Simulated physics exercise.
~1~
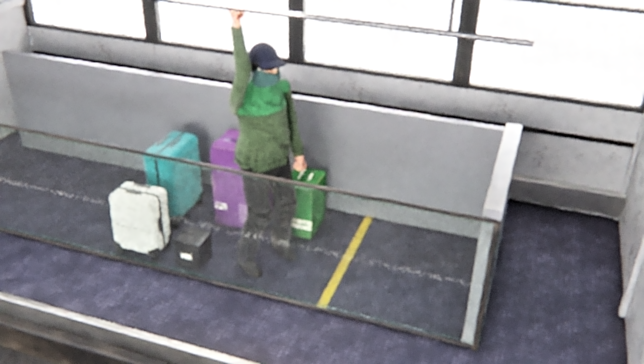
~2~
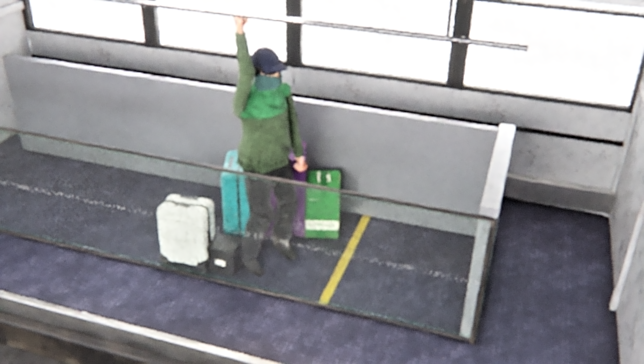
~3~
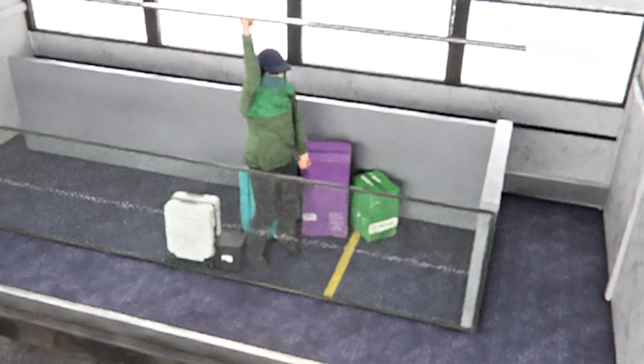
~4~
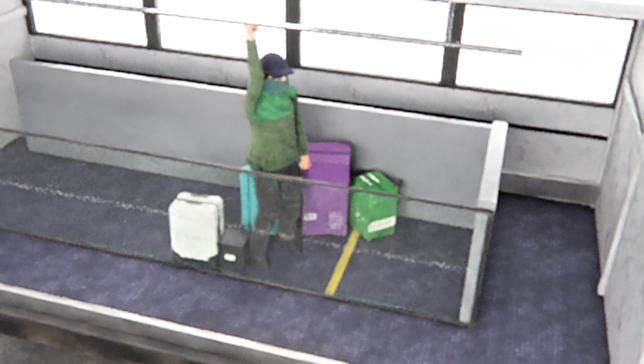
At first, a traveller in a green jacket and dark cap stands in a bus bay with one arm raised to an overhead rail, surrounded by teal, purple, green and white luggage and a small black tub. The luggage and tub shift to the right while the traveller's feet stay planted. The teal and purple cases pass behind the traveller, and the green pack continues over the yellow line. The purple bag emerges on the right, while the white case and tub settle on the left. Finally everything rests, with only the green pack beyond the line.
